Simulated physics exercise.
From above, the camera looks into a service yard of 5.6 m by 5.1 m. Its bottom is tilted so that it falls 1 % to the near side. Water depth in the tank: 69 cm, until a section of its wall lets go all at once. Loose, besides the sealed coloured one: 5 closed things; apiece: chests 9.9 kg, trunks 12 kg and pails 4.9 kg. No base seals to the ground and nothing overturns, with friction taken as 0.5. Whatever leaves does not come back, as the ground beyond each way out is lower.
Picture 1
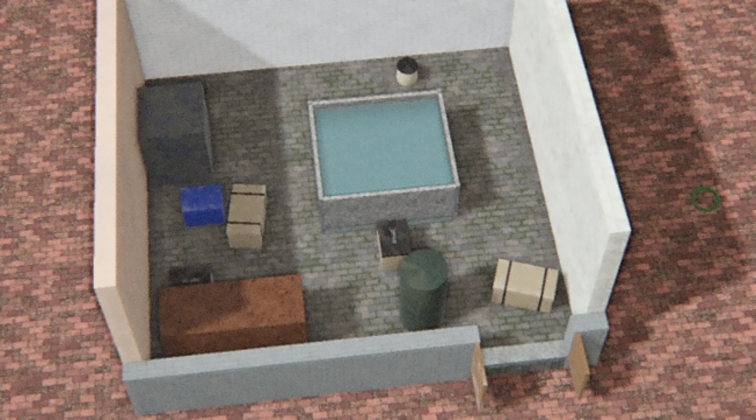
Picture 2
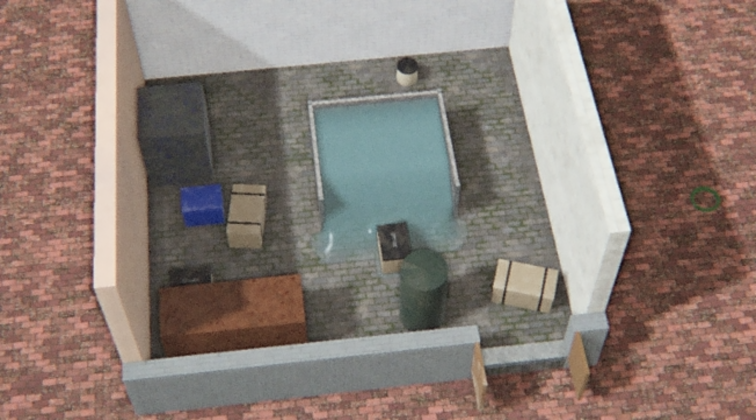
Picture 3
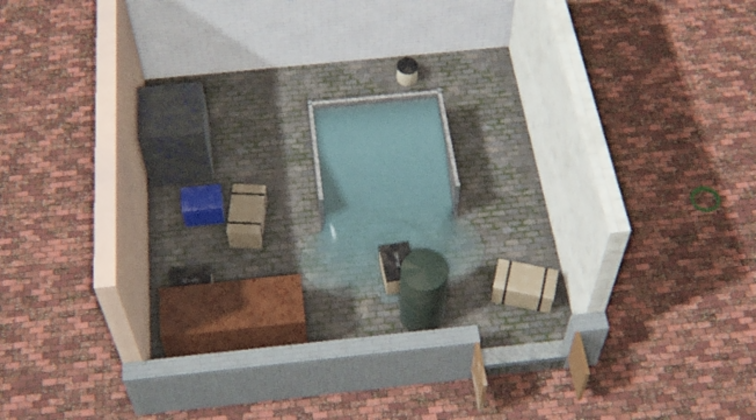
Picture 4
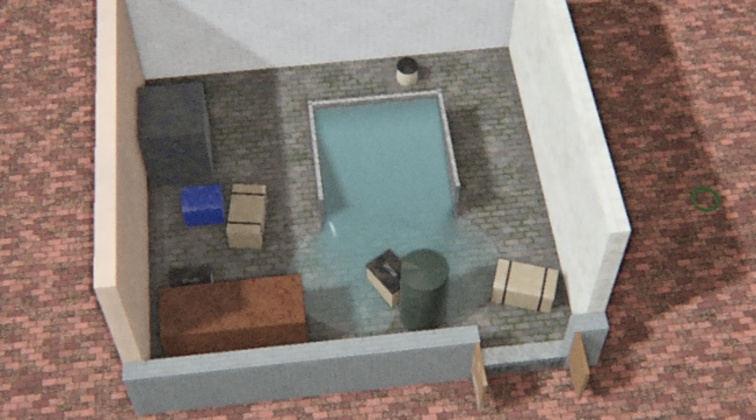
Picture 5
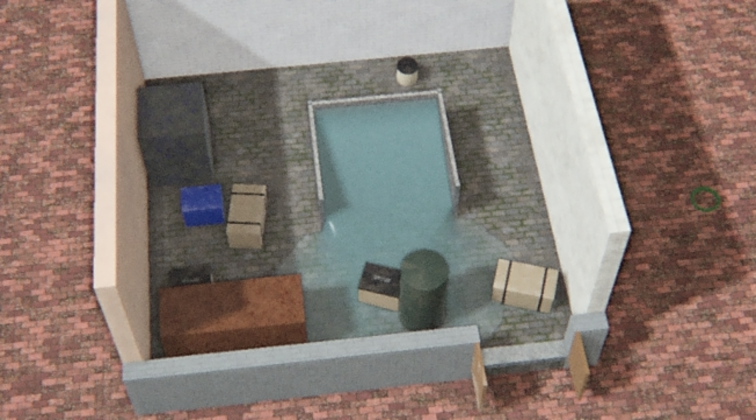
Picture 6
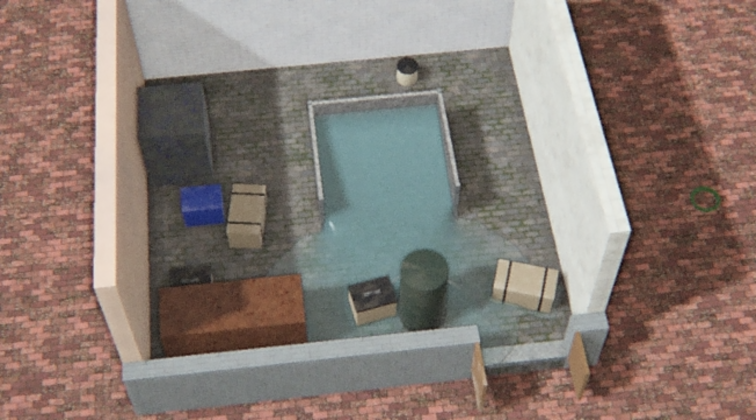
Water pours from the tank's open near side and pushes a dark-topped box toward the near wall.
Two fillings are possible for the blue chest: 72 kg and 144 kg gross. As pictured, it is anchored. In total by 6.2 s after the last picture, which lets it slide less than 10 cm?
Chances are the lesser mass is fine.
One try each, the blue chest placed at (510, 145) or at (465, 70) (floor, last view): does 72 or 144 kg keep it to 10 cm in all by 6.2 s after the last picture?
In that order: The smaller is enough; either load holds.
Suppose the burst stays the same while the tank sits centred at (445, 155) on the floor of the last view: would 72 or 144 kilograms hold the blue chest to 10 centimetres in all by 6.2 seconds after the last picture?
Then the lighter mass suffices.
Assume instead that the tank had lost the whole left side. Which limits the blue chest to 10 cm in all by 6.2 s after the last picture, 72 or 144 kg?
Then I'd expect only the heavy mass to do.
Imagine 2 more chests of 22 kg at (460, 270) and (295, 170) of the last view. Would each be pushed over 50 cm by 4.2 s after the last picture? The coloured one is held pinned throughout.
Going through them in that order, the answers are too far and not too far.
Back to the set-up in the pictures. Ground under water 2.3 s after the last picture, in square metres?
Close to 16 m2, I'd say.
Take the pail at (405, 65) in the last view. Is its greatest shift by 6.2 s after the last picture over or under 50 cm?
That one stays inside the limit.
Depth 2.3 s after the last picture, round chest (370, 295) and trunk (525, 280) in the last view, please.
Roughly 16 and 14 cm.
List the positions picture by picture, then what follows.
The first picture shows the blue chest at (201, 198) rests on the ground; water covers 3.0 m2; 0 of 6 have shifted.
The second picture shows the blue chest at (201, 198), on the bottom; water covers 3.9 m2; 1 of 6 have shifted.
The third picture shows the blue chest at (201, 198), on the bottom; water covers 5.3 m2; 1 of 6 have shifted.
The fourth picture shows the blue chest at (201, 198) rests on the ground; water covers 6.8 m2; 1 of 6 have shifted.
The fifth picture shows the blue chest at (201, 198) rests on the ground; 8.1 m2 under water; 1 of 6 have shifted.
The sixth picture shows the blue chest at (201, 198) rests on the ground; 8.9 m2 under water; 1 of 6 have shifted.
Then, 0.6 s after the last picture the blue chest would be 0 cm from its start with 72 kg and 0 cm from its start with 144 kg; 0 cm of water round it then.
Then, 2.3 s after the last picture the blue chest would be 1 cm from its start with 72 kg and 0 cm from its start with 144 kg; 7 cm of water round it then.
Then, 4.2 s after the last picture the blue chest would be 1 cm from its start with 72 kg and 0 cm from its start with 144 kg; 11 cm of water round it then.
Then, 6.2 s after the last picture the blue chest would be 1 cm from its start with 72 kg and 0 cm from its start with 144 kg; 7 cm of water round it then.
